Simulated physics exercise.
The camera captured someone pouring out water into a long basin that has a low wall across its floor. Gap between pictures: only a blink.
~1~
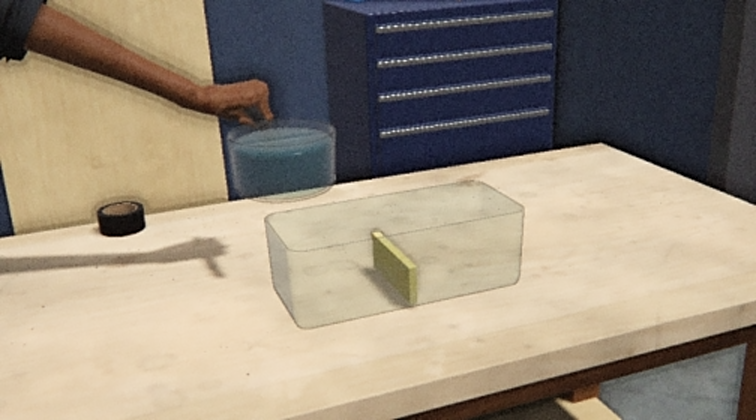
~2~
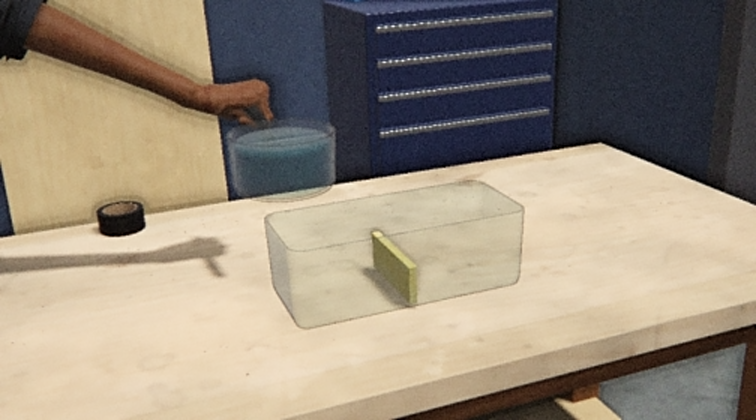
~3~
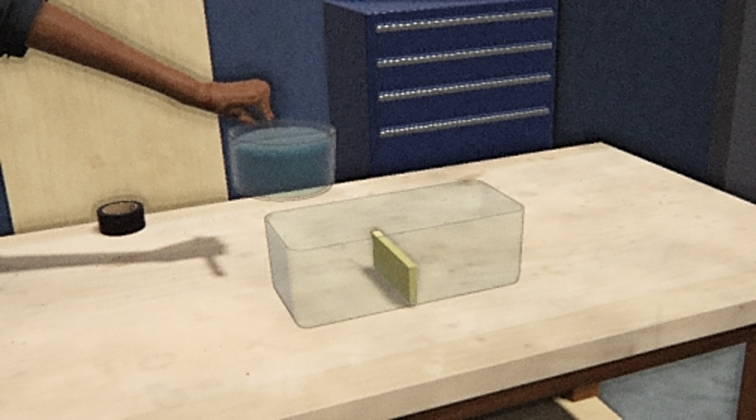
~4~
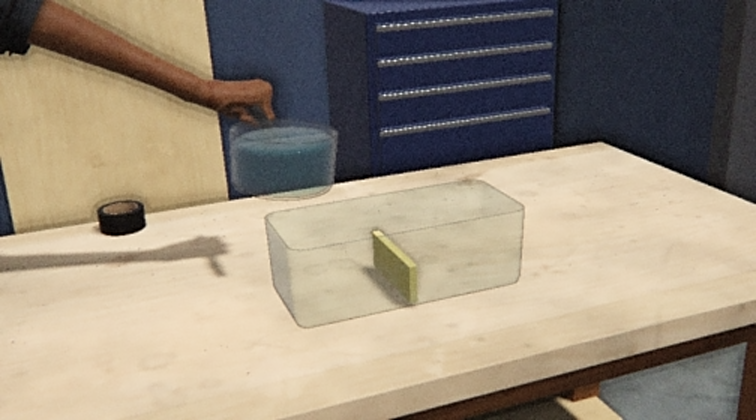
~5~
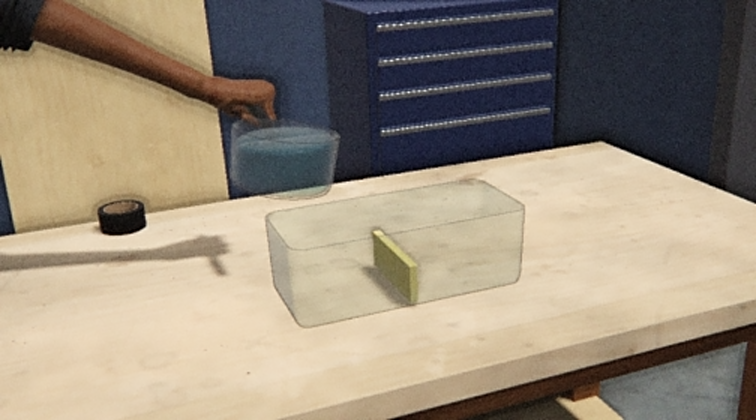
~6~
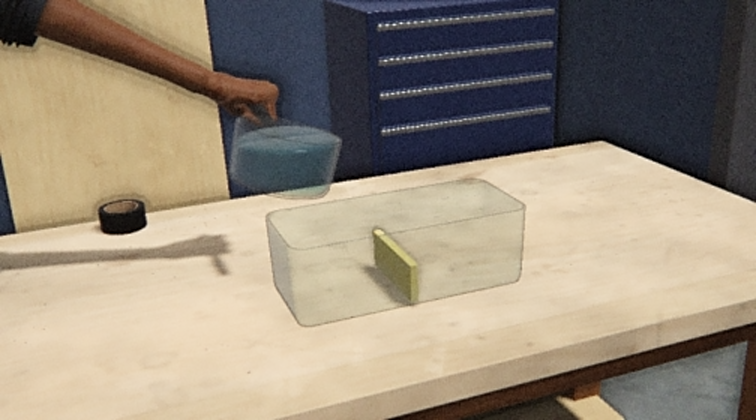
In the video, a hand holds a clear round container of blue water above a workbench, behind a long transparent basin with a low yellowish wall across its floor, and gradually tilts the container slightly to the right.
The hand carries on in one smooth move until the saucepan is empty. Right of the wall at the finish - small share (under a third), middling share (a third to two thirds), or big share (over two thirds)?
Small.
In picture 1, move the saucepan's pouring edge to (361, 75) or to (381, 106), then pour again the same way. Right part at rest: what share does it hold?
In turn 85 and 95 in a hundred.
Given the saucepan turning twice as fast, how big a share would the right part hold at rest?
Roughly 5 percent.
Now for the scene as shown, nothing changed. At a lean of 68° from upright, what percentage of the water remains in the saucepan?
55 per cent, approximately.
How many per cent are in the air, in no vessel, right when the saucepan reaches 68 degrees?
Airborne fraction: Approx. 25 %.
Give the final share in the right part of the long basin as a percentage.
Some 15 per cent.
A moment on, the saucepan is tipped part way and 54 per cent is still to pour, 16 is left of the wall and 3 right of it.
Next, the saucepan is tipped on its side and 13 per cent is still to pour, 66 is left of the wall and 14 right of it.
Then the saucepan is tipped on its side and 2 per cent is still to pour, 81 is left of the wall and 15 right of it.
Later the saucepan is tipped on its side and 0 per cent is still to pour, 84 is left of the wall and 15 right of it.
Finally, 84 per cent lies left of the wall, 15 right of it and 1 outside.
